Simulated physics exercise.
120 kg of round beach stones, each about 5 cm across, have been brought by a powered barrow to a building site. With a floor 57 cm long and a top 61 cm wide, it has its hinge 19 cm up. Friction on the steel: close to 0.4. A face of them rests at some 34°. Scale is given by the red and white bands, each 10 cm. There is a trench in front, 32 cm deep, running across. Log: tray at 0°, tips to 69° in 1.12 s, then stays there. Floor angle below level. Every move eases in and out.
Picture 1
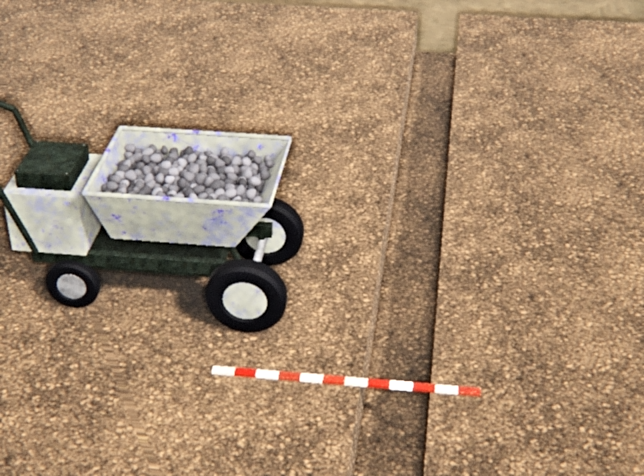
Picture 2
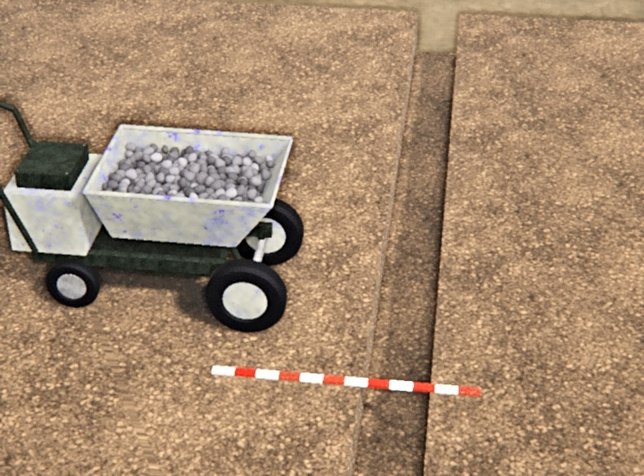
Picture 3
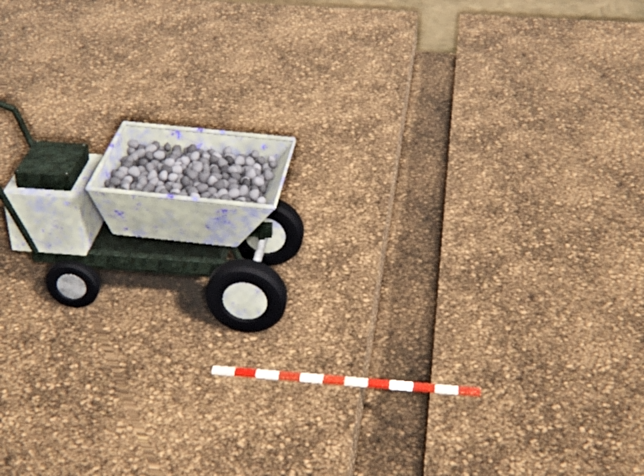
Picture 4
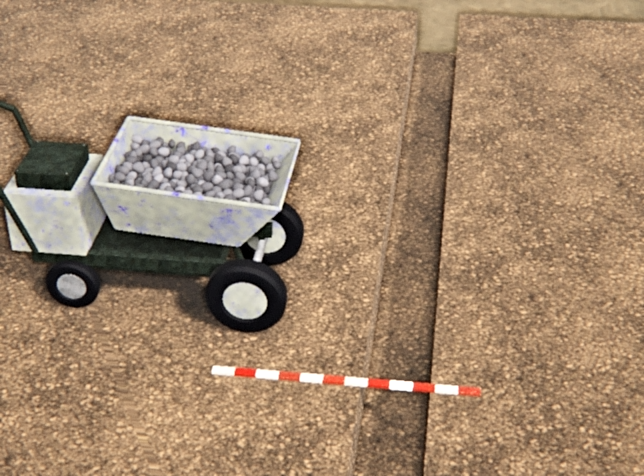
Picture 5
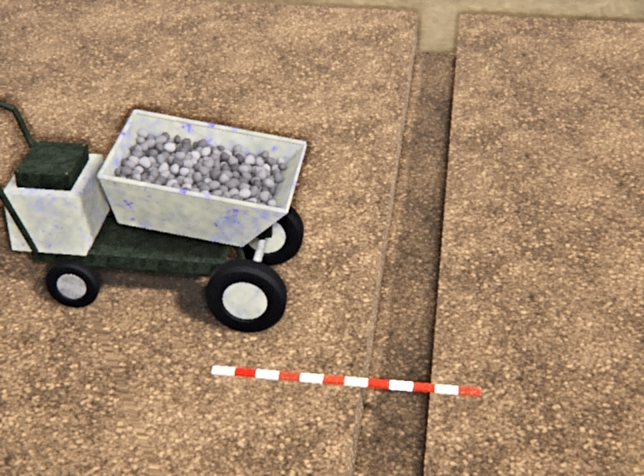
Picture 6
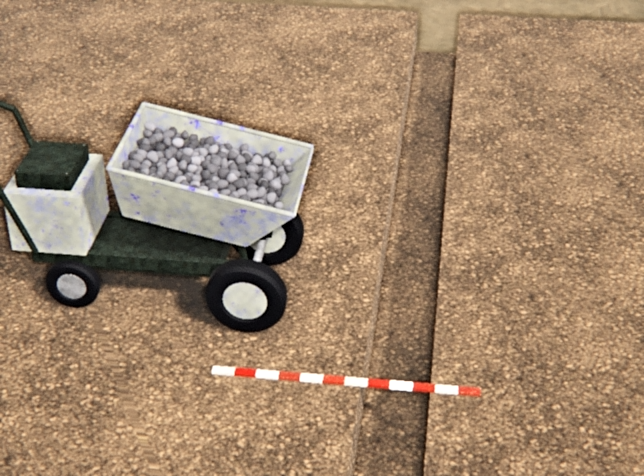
The pale tray on a small wheeled barrow, loaded with round grey stones, tilted slowly toward the trench on its right, its back end rising a little while the wheels stayed still.
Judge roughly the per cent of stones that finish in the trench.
An estimated 83 per cent finish in the trench.
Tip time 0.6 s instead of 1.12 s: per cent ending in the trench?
With that timing, about 60 per cent.
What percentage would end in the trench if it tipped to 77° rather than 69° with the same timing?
In that case around 85 percent.
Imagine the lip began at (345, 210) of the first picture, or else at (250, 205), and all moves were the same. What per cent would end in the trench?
Roughly 15 per cent, then 95 per cent.
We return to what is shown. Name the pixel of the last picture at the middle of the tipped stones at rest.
I'd point to around (410, 343).
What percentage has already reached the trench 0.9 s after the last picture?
I'd say near 40 per cent at that time.
Then, 0.5 s after the last picture the floor is at 58°, 100 % in the tray; the foremost stones are at (360, 247).
Then, 0.9 s after the last picture the floor is at 69°, 55 % in the tray, 40 % in the trench, 5 % past the trench; the foremost stones are at (464, 311).
Then, 1.3 s after the last picture the floor is at 69°, 21 % in the tray, 62 % in the trench, 17 % past the trench; the foremost stones are at (561, 316).
Then, 3.2 s after the last picture the floor is at 69°, 0 % in the tray, 83 % in the trench, 17 % past the trench; the foremost stones are past the picture's edge.
